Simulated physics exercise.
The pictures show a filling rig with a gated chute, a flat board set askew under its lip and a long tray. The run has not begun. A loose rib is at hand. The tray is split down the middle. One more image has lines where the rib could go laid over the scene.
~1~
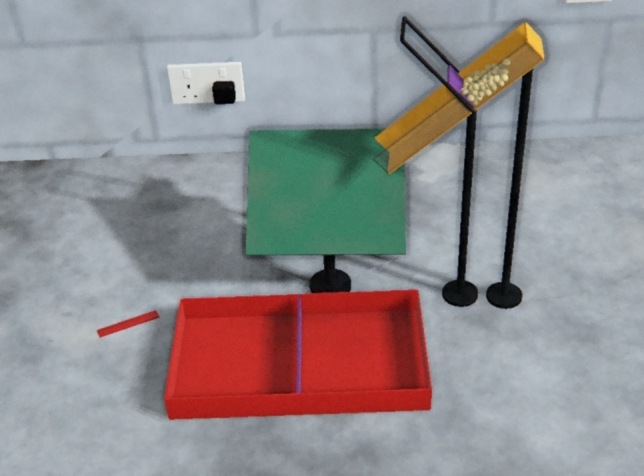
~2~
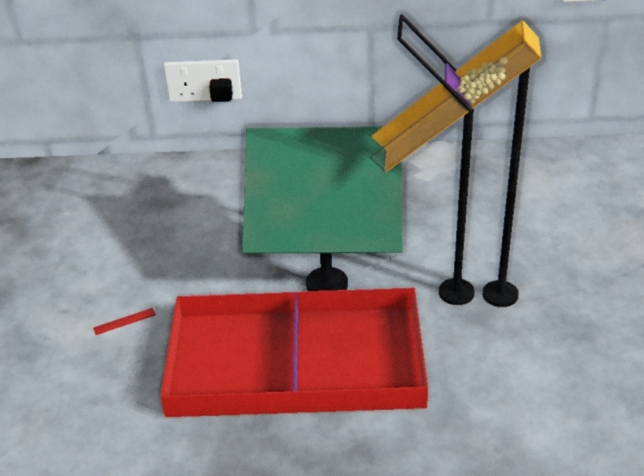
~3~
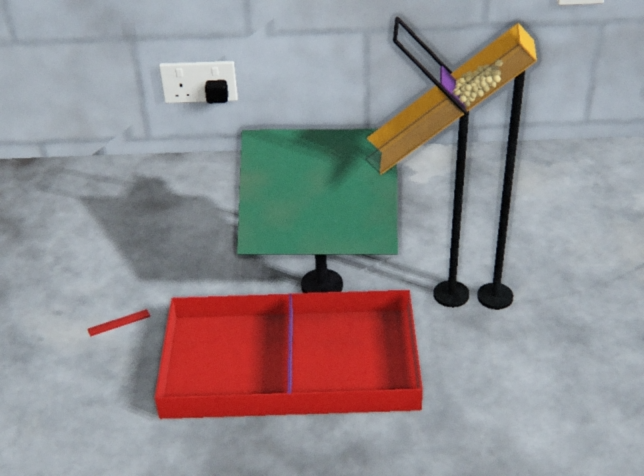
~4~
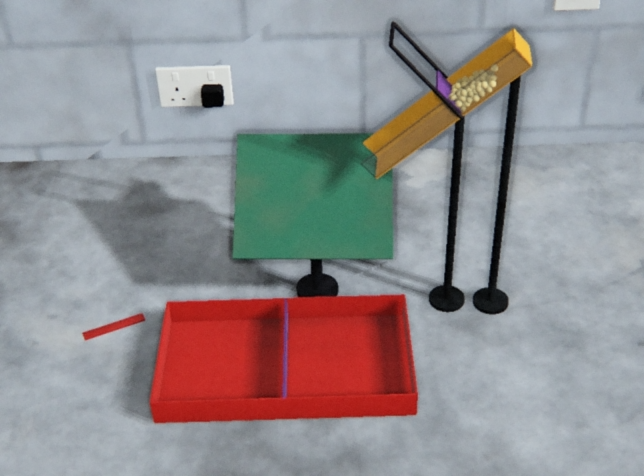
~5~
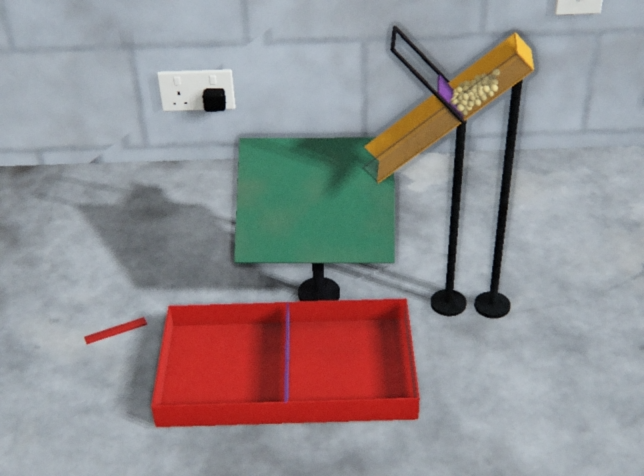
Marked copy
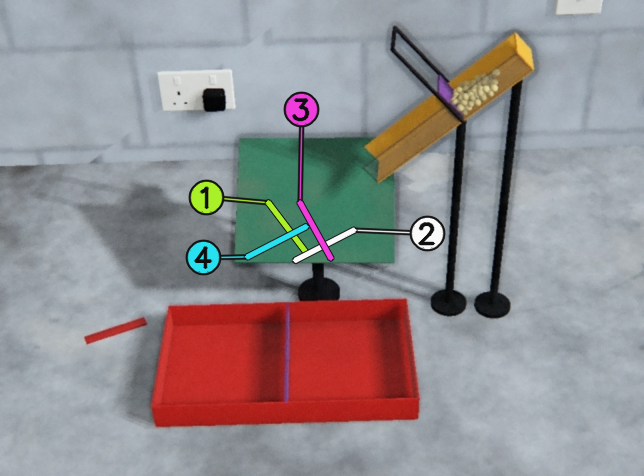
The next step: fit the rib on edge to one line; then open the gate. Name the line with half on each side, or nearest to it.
4 works best here.
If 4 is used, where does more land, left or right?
More lands on the left.
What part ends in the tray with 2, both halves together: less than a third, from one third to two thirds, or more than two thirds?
Line 2 gives more than two thirds.
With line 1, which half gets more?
More lands on the right.
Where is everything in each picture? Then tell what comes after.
Load behind the gate at (480, 83), soya beans; lip of the chute at (389, 163), sloping fairly steeply, in the first picture.
Middle of the board at (323, 189), tilted fairly steeply; middle of its low edge at (322, 252); of its high edge at (323, 127), in the second picture.
Front corners of the tray at (156, 398) and (422, 390); front end of its middle wall at (289, 394); gate still shut at (445, 79), in the third picture.
Middle of the load at (468, 89); lip at (377, 168), in the fourth picture.
Middle of the load at (470, 93); lip at (379, 172), in the fifth picture.
On the marked copy, line 1 from (268, 202) to (306, 252); line 2 from (353, 230) to (295, 260); line 3 from (300, 202) to (330, 258); line 4 from (306, 226) to (247, 256).
With 1, of what is caught, a small part in the left half, nearly all in the right.
With 2, of what is caught, nearly all in the left half, a small part in the right.
With 3, of what is caught, a small part in the left half, nearly all in the right.
With 4, of what is caught, about two thirds in the left half, about a third in the right.
